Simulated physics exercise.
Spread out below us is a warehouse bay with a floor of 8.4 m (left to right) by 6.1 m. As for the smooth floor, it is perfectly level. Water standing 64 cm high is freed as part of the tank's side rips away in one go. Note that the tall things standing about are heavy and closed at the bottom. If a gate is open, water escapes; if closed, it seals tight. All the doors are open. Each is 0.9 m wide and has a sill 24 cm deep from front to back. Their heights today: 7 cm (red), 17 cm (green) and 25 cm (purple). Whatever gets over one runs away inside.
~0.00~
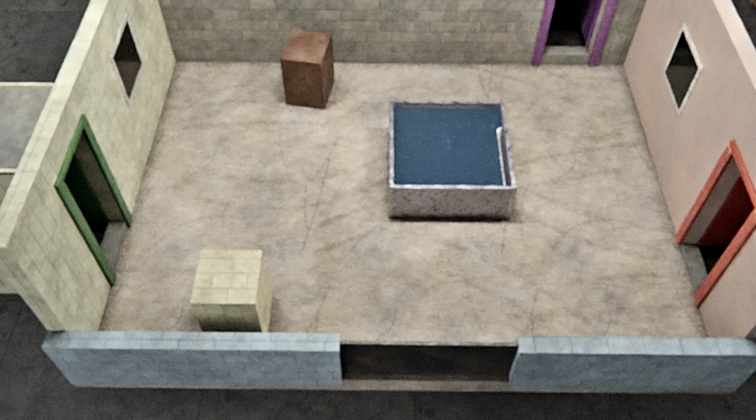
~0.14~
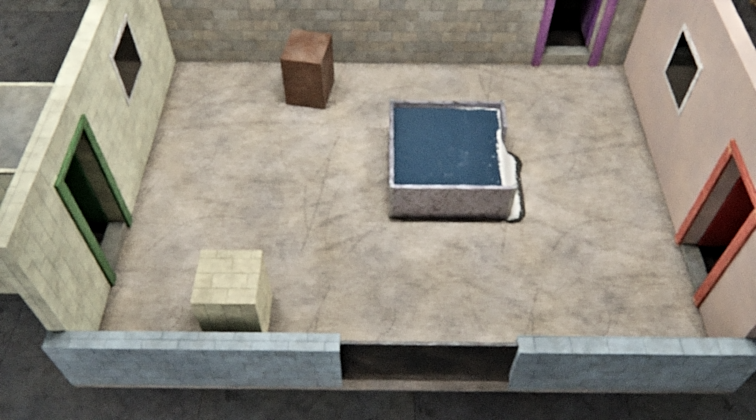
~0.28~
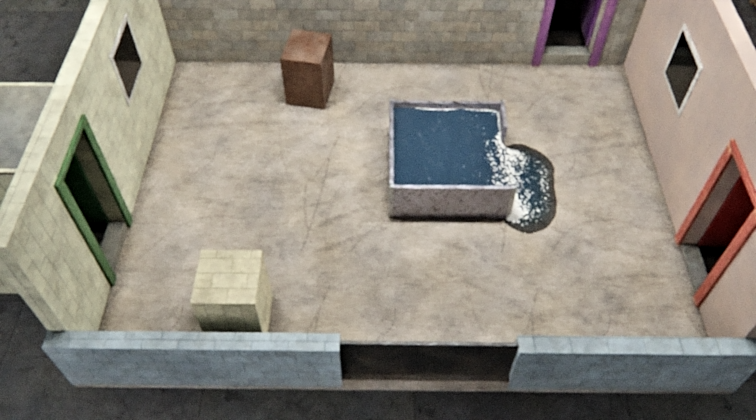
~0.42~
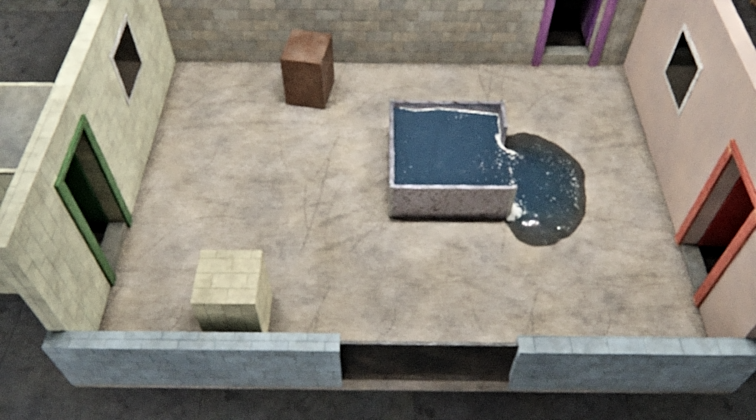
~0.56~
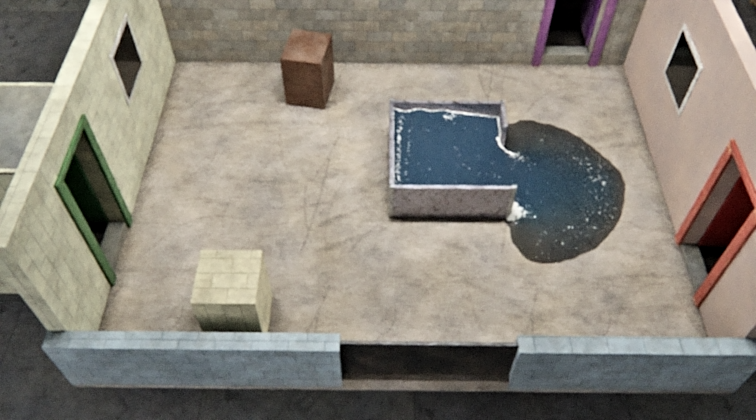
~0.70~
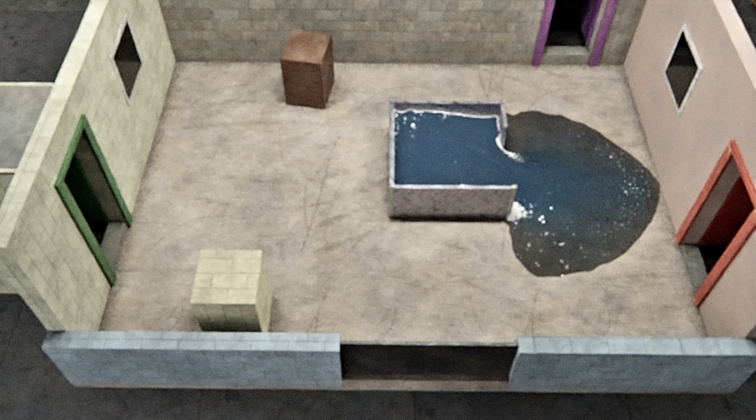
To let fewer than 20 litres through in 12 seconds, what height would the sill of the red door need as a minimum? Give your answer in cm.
I would say about 16 cm.
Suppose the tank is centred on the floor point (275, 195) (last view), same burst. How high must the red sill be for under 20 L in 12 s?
Roughly 13.5 centimetres.
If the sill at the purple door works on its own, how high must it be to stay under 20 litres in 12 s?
At purple, roughly 11.5 cm.
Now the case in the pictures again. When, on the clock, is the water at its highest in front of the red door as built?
That happens close to 1.8 s on the clock.
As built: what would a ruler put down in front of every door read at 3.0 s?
Red 15, green 0, purple 16 cm.
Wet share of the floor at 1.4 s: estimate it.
Wet share: Around 20 %.
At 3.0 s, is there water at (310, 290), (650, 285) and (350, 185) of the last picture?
Spot one bone dry, spot two awash, spot three bone dry.
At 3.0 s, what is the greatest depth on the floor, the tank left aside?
Max depth: Around 30 cm.
After 1.4 s water covers 20 % of the floor, deepest (32 cm) near (661, 207); 16 cm at the red door, 2 litres in over its 7 cm sill.
After 3.0 s water covers 25 % of the floor, deepest (30 cm) near (706, 354); 15 cm at the red door, 74 litres in over its 7 cm sill.
After 12.0 s water covers 95 % of the floor, deepest (6 cm) near (136, 203); 4 cm at the red door, 117 litres in over its 7 cm sill.
At the red door as built, the water arrived by 1.2 s and peaked near 20 cm at 1.8 s.
Run again over the same 12 s with other heights there, 28 litres in over 14.5 cm, 7 litres over 19.5 cm. The limit of 20 litres is kept from about 16 cm up.
